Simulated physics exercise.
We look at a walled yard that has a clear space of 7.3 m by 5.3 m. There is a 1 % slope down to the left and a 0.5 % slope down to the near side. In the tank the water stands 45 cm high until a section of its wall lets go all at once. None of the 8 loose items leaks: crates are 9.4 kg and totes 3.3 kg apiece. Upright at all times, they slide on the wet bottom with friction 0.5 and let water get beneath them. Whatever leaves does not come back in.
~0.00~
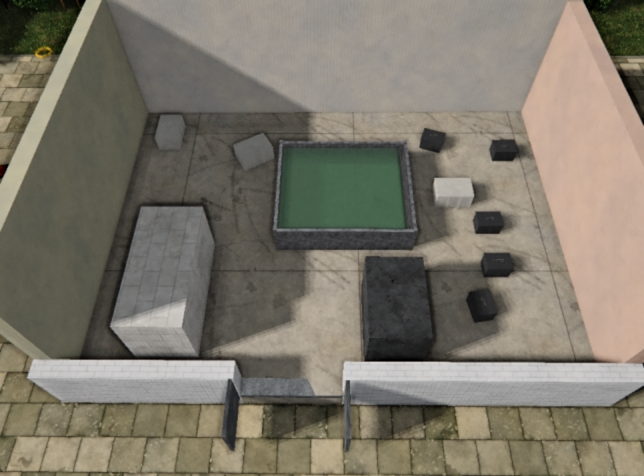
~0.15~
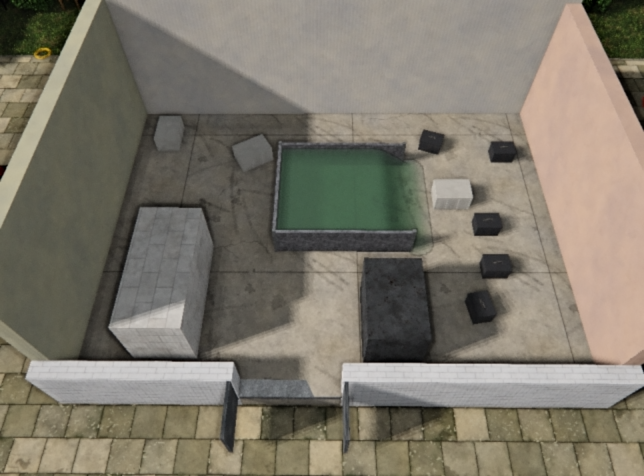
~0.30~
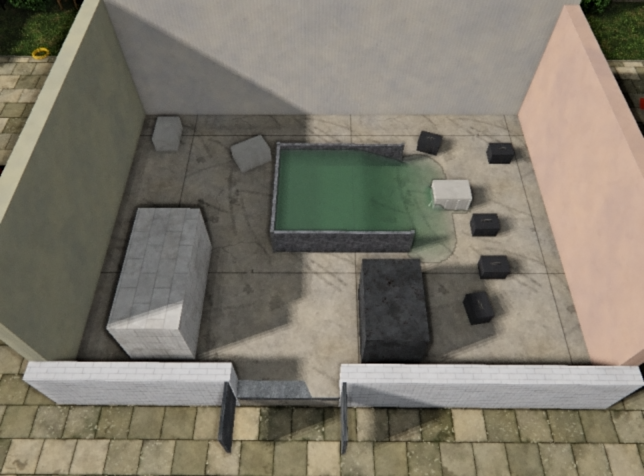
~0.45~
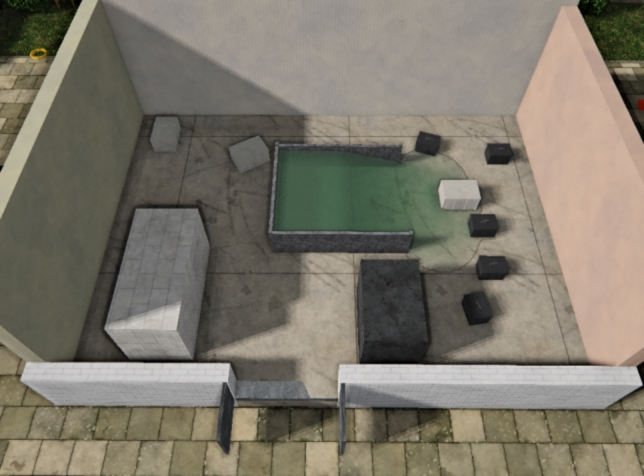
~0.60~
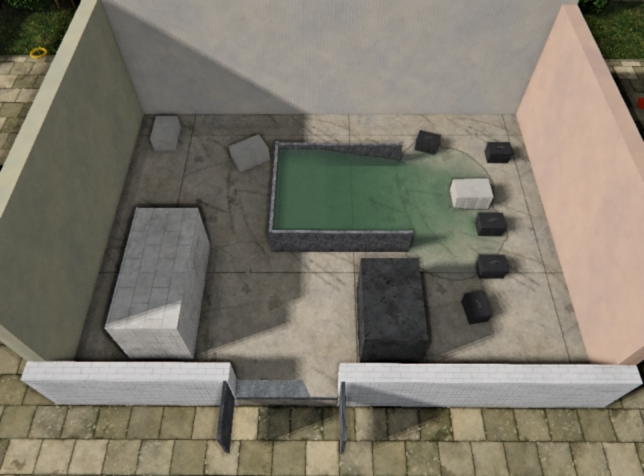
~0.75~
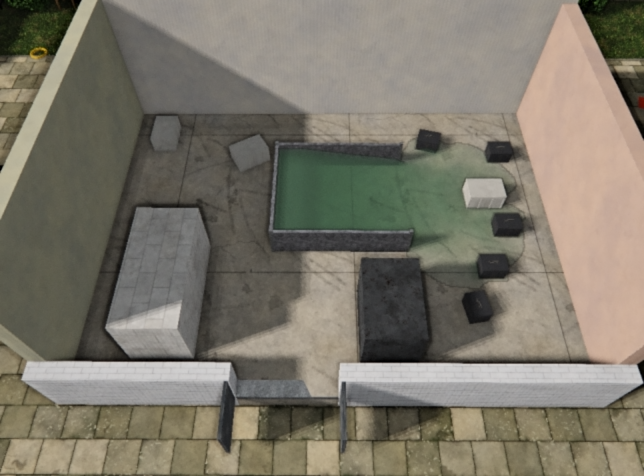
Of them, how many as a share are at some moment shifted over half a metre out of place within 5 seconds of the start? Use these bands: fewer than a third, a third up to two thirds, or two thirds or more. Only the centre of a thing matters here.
It falls in two thirds or more.
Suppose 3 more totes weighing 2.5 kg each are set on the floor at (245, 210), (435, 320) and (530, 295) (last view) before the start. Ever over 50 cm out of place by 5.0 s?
One after another they come out inside the limit, above it, above it.
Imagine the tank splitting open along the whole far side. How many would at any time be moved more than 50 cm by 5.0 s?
That gives 4 of them.
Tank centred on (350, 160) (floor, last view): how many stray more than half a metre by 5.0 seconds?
The answer would then be 6.
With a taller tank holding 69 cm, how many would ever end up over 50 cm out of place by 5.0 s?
Then 7 of them.
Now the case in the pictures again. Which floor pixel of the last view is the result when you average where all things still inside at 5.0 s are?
That lands at roughly (337, 216).
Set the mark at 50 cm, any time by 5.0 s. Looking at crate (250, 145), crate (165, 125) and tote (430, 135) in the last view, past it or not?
Result, in order: Undershooting / undershooting / overshooting.
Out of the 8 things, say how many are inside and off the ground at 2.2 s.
Tally: 4 of them.
After 1.1 s 2 of 8 are over 50 cm from their spots; 0 afloat.
After 2.2 s 5 of 8 are over 50 cm from their spots; 4 afloat.
After 3.5 s 5 of 8 are over 50 cm from their spots; 4 afloat.
After 5.0 s 6 of 8 are over 50 cm from their spots, and 6 have been at some point; 6 afloat.
